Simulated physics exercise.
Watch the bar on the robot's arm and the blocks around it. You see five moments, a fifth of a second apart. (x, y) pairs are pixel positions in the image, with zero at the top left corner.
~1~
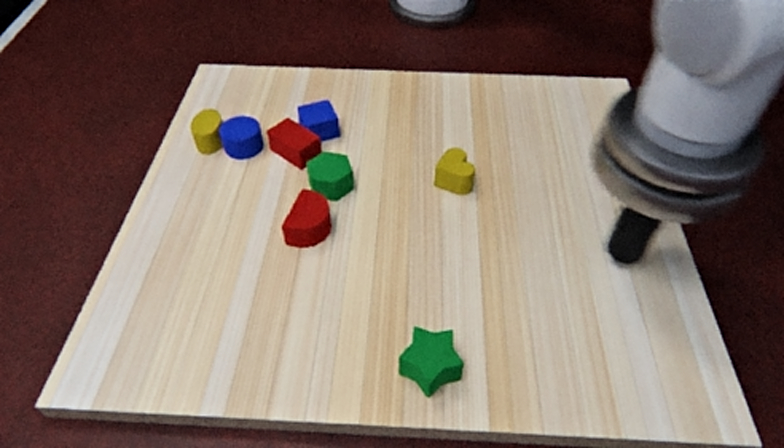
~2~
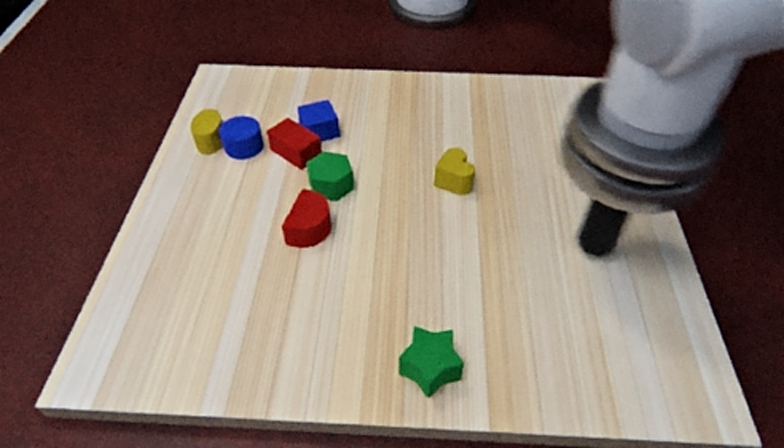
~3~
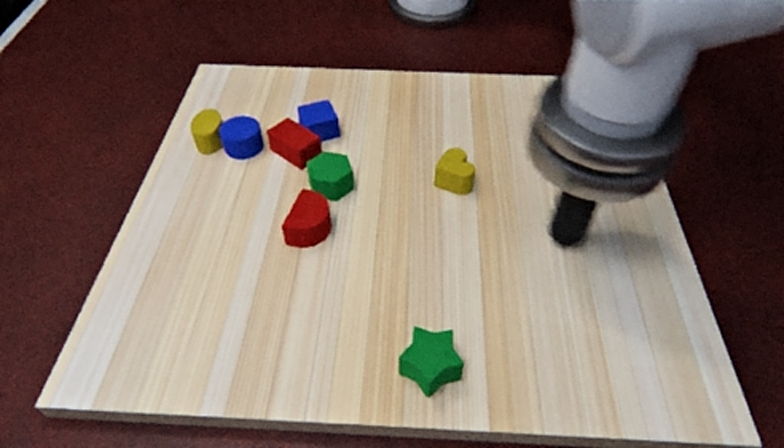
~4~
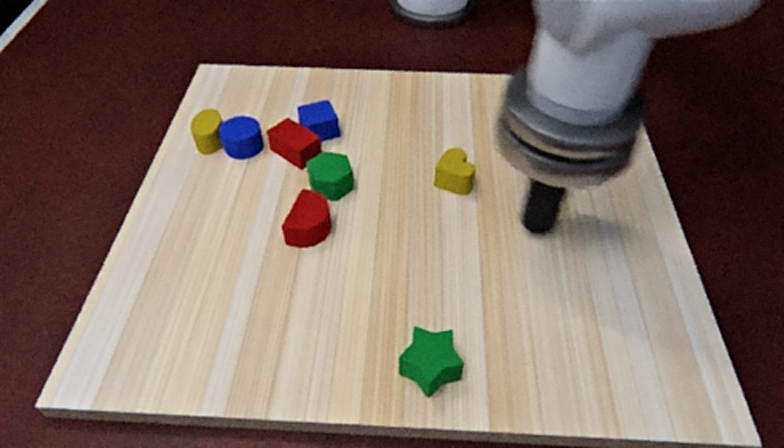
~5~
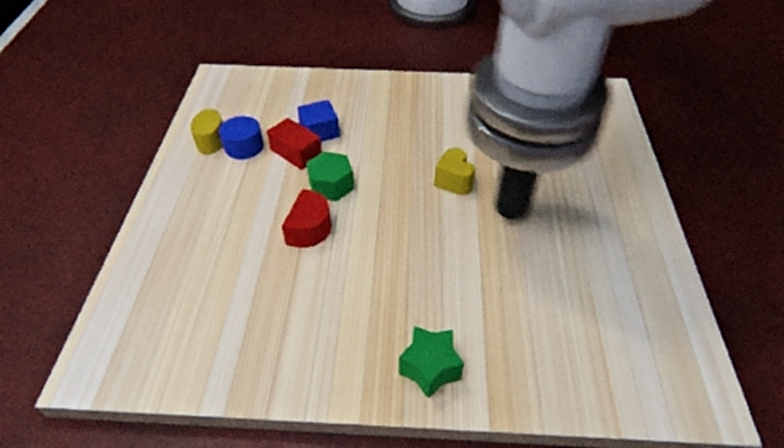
On a pale wooden board scattered with red, blue, green and yellow blocks, a robot arm with a dark bar at its end moves steadily left and slightly upward, nearing the yellow heart, while all the blocks stay still.
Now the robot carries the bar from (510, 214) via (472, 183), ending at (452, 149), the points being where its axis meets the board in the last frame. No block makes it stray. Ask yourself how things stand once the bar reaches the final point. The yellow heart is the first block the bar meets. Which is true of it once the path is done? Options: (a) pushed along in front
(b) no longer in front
(b)
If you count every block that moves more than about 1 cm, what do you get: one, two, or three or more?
I predict one.
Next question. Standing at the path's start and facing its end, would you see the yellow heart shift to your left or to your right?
The shift is leftward.
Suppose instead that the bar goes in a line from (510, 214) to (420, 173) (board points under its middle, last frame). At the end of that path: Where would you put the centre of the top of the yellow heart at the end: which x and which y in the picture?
That would be at about pixel (413, 130).
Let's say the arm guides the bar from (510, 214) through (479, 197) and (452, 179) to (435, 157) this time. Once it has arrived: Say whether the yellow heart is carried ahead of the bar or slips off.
In front, still.
On the path given first. One third of the way, bar at (484, 186); yellow heart at (451, 159).
Two thirds of the way, bar at (466, 163); yellow heart at (429, 145), turned 40° anticlockwise.
At the end, bar at (453, 142); yellow heart at (419, 140), turned 80° anticlockwise.
